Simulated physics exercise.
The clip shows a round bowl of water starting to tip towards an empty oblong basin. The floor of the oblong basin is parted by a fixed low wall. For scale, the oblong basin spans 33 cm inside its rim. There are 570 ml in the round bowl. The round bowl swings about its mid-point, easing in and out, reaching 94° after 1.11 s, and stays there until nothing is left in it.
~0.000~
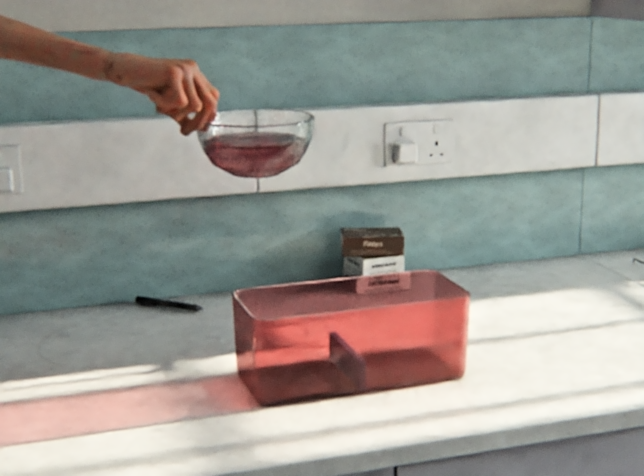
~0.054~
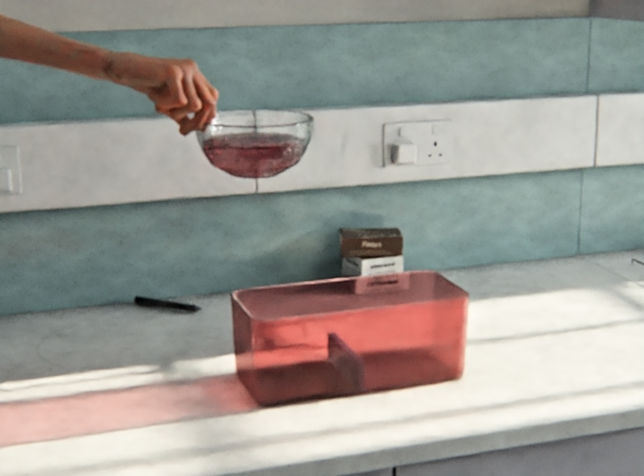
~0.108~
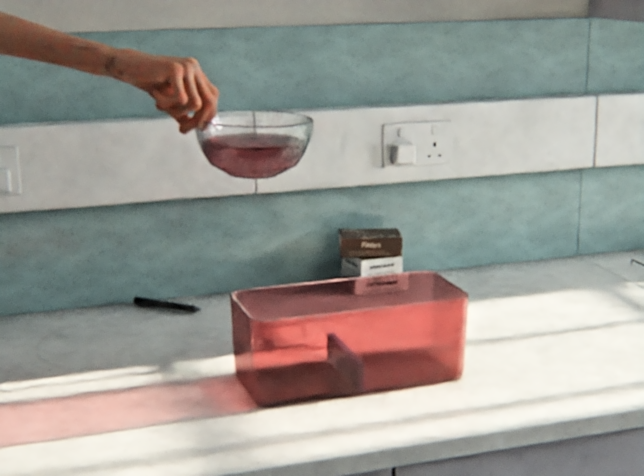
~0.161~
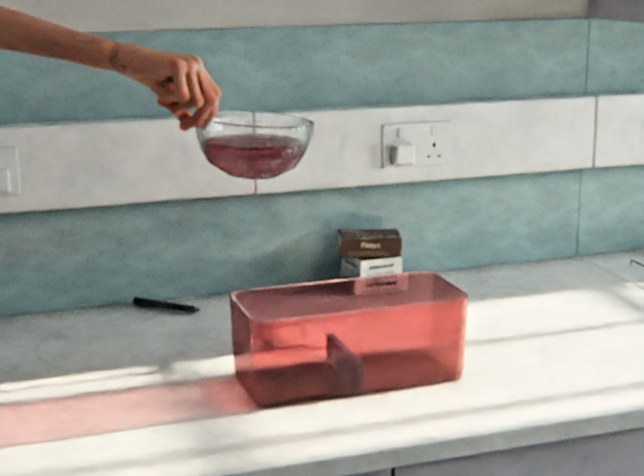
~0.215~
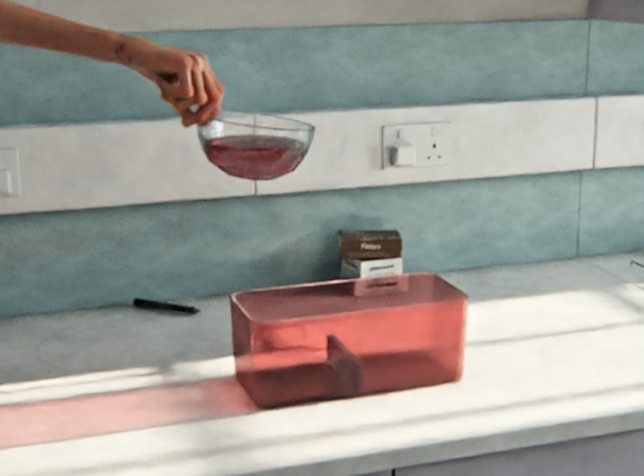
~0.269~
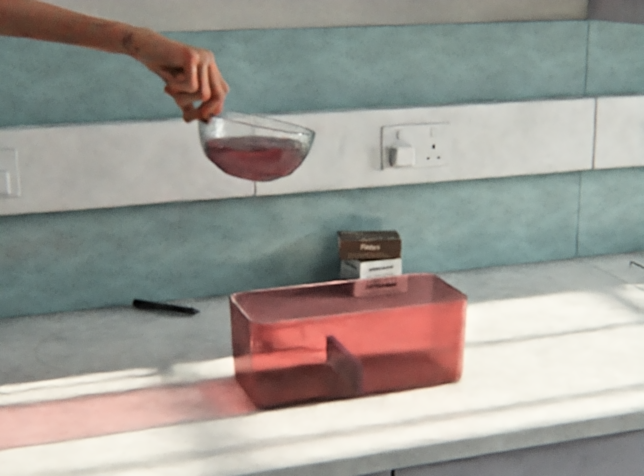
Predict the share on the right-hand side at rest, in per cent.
About 73 per cent.
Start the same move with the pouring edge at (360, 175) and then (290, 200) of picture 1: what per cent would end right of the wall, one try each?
First 95, then 0 per cent.
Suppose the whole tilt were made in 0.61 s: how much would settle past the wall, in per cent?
Then about 65 per cent.
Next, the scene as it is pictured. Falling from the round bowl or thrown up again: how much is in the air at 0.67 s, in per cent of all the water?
About 34 per cent.
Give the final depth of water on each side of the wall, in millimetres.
Left about 6 mm, right about 18 mm.
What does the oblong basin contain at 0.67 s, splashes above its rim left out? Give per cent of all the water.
Near 2 in a hundred.
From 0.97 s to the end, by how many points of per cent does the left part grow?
About 18 per cent.
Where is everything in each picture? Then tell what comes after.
The first picture shows tilt 0°; pouring edge (311, 116); surface from (203, 143) to (304, 137); the oblong basin's rim runs from (242, 306) to (453, 283); the wall's top is at (347, 347).
The second picture shows tilt 1°; pouring edge (310, 117); surface from (202, 143) to (303, 137).
The third picture shows tilt 2°; pouring edge (310, 119); surface from (202, 143) to (302, 139).
The fourth picture shows tilt 5°; pouring edge (310, 122); surface from (202, 143) to (302, 140).
The fifth picture shows tilt 8°; pouring edge (311, 127); surface from (203, 144) to (303, 141).
The sixth picture shows tilt 13°; pouring edge (312, 132); surface from (204, 145) to (305, 142).
After 0.67 s the tilt is 62° and 63 per cent is still to pour, 1 is left of the wall and 1 right of it.
After 0.97 s the tilt is 90° and 9 per cent is still to pour, 6 is left of the wall and 58 right of it.
After 1.27 s the tilt is 94° and 0 per cent is still to pour, 25 is left of the wall and 73 right of it.
After 1.61 s the tilt is 94° and 0 per cent is still to pour, 25 is left of the wall and 73 right of it.
In the end 25 per cent lies left of the wall, 73 right of it and 1 outside.
